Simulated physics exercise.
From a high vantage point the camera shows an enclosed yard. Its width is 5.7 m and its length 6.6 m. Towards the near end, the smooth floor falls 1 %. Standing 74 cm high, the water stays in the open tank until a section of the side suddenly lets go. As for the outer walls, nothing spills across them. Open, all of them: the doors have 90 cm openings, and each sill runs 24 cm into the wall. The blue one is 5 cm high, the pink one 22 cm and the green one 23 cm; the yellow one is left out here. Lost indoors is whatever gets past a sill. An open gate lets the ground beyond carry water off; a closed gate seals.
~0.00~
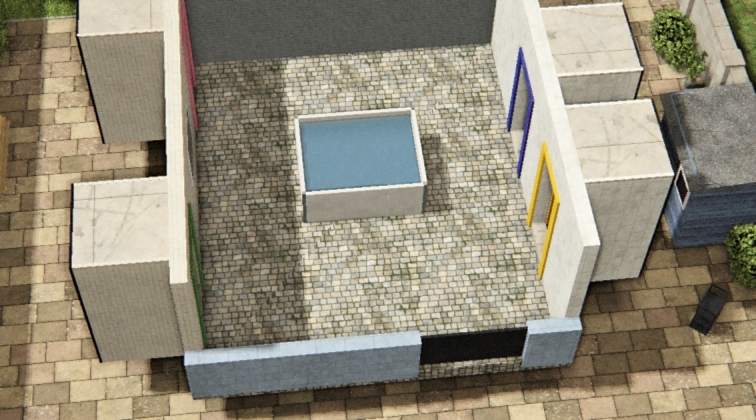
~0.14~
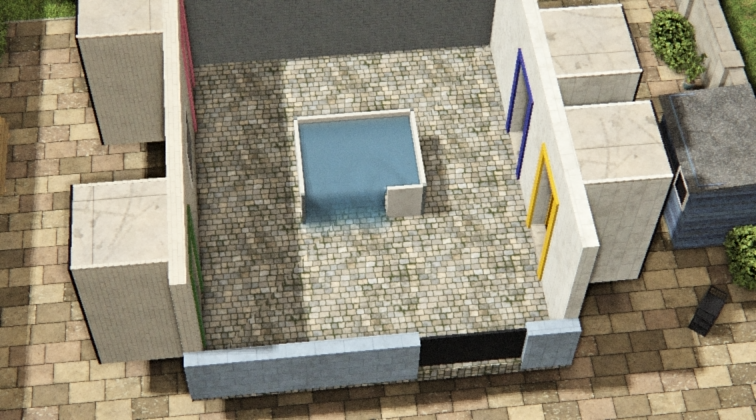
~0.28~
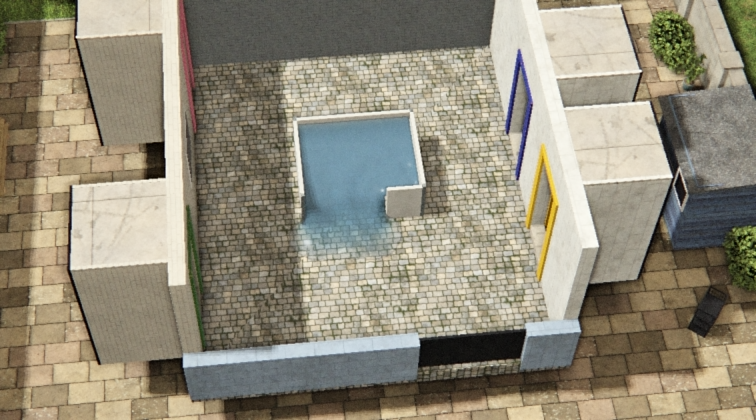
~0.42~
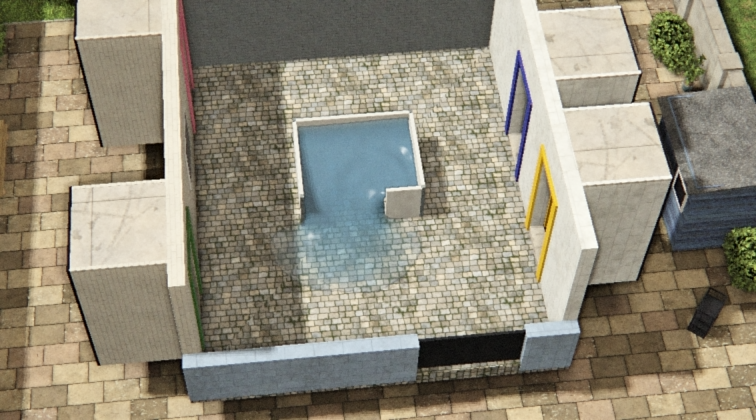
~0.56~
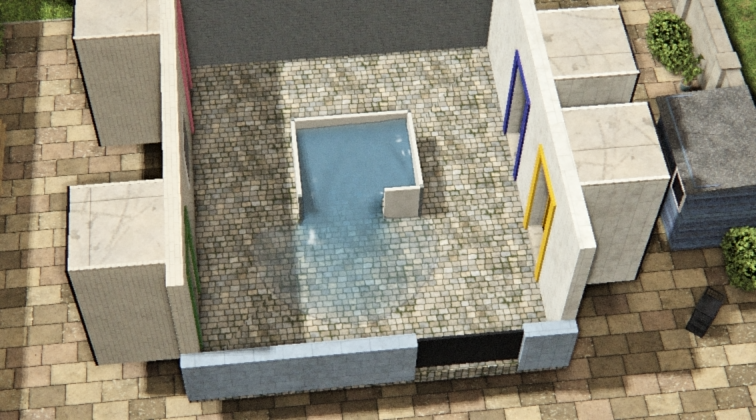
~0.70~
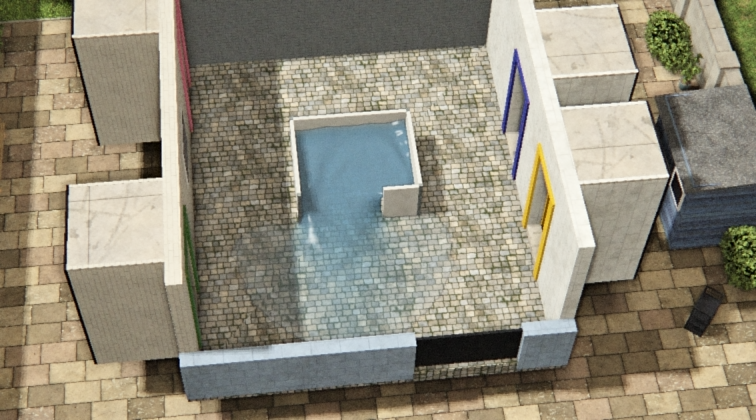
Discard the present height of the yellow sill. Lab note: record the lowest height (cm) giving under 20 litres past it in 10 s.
Lowest height: 6.5 cm.
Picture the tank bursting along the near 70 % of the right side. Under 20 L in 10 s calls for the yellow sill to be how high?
Then the minimum is about 19 cm.
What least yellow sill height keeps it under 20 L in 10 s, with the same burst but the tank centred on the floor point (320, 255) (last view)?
In that case about 10.0 cm.
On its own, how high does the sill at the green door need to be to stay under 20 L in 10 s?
Door green, min height approx. 18 cm.
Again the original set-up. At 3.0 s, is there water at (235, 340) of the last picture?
At that moment it's submerged.
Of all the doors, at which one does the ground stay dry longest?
I'd say the pink door.
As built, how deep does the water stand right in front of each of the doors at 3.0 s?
Blue door 0 cm, yellow door 8 cm, pink door 0 cm, green door 21 cm.
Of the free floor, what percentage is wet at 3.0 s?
Some 40 in a hundred.
After 1.4 s water covers 35 % of the floor, deepest (38 cm) near (336, 365); it has not reached the yellow door.
After 3.0 s water covers 40 % of the floor, deepest (31 cm) near (280, 370); 8 cm at the yellow door, 0 litres in over its 14 cm sill.
After 10.0 s water covers 100 % of the floor, deepest (12 cm) near (456, 110); 7 cm at the yellow door, 0 litres in over its 14 cm sill.
At the yellow door as built, the water arrived by 2.7 s and peaked near 11 cm at 5.8 s.
Run again over the same 10 s with other heights there, 25 litres in over 6 cm, 8 litres over 8 cm. The limit of 20 litres is kept from about 6.5 cm up.
